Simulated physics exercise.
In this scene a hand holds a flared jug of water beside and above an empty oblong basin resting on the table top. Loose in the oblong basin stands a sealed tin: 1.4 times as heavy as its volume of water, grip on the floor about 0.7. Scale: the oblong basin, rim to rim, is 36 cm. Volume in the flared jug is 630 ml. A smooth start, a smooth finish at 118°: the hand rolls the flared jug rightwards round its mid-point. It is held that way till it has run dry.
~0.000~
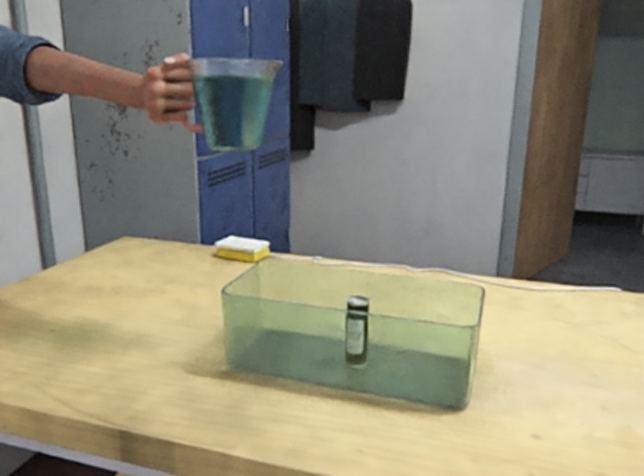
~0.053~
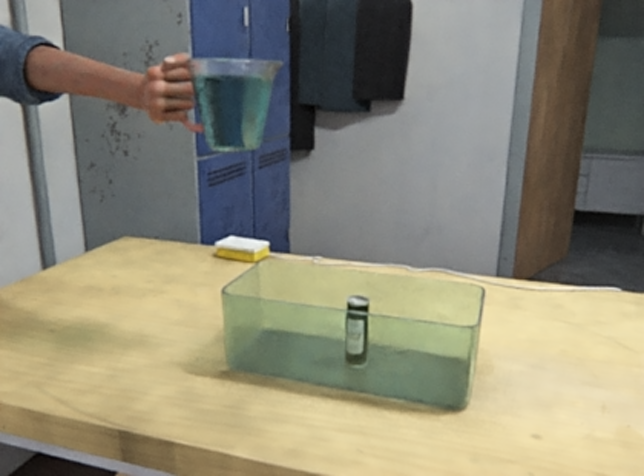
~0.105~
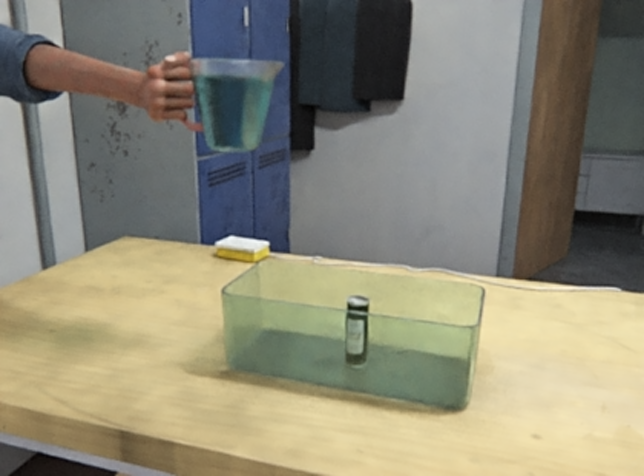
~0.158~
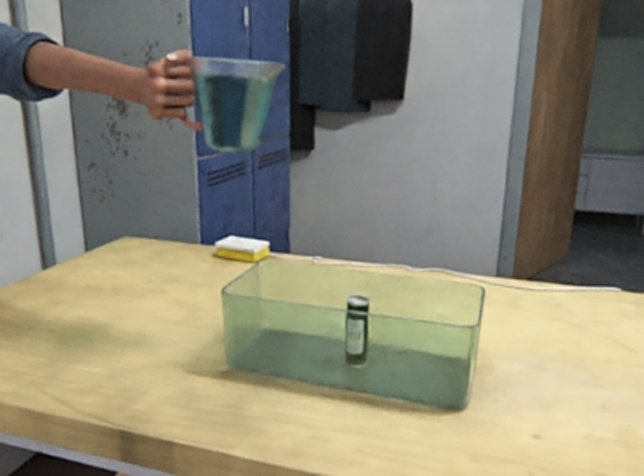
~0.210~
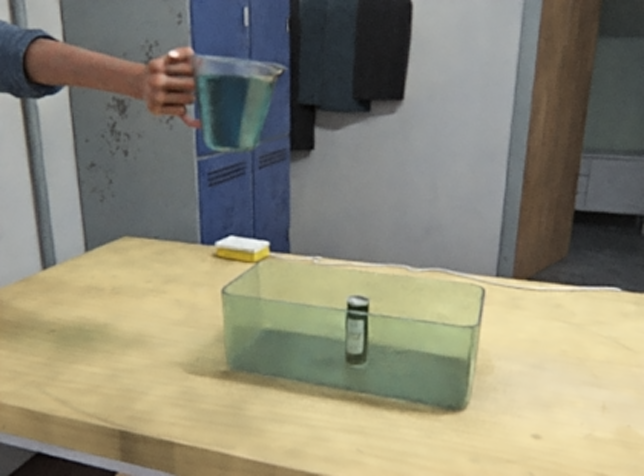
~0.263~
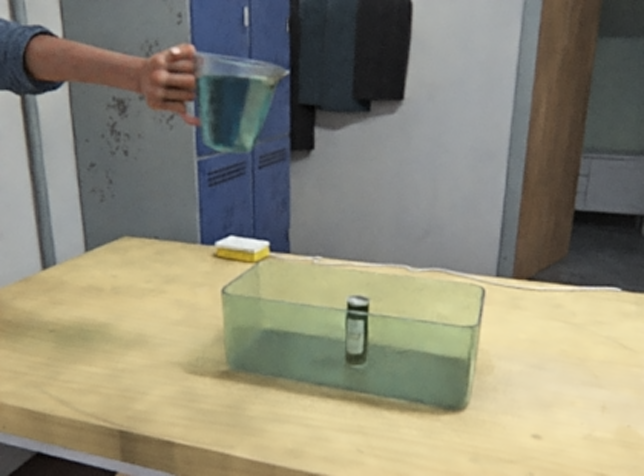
A hand held a clear jug of bluish water above a table and slowly tilted it slightly to the right, while a greenish oblong basin with a small tin inside stayed still below.
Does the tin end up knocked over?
Yes: It tips over.
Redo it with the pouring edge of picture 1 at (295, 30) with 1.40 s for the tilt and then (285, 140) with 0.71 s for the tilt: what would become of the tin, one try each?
Trial 1 - tin stays standing; trial 2 - tin stays standing.
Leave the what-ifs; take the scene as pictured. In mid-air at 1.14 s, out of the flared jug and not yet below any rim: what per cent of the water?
Something like 26 per cent of the total.
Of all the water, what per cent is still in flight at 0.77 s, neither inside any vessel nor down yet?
Close to 24 per cent, I'd say.
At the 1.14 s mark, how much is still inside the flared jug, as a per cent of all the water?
Around 9 percent of it.
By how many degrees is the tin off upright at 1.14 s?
Looks like some 0 degrees from vertical upright.
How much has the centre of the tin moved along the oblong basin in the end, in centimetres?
Roughly 8.5 cm.
After 0.77 s the tilt is 64° and 72 per cent is still to pour; the tin stands where it began.
After 1.14 s the tilt is 105° and 9 per cent is still to pour; the tin stands 1 cm from where it began.
After 1.54 s the tilt is 118° and 0 per cent is still to pour; the tin leans 20°.
After 1.96 s the tilt is 118° and 0 per cent is still to pour; the tin lies on its side.
In the end the tin lies on its side.
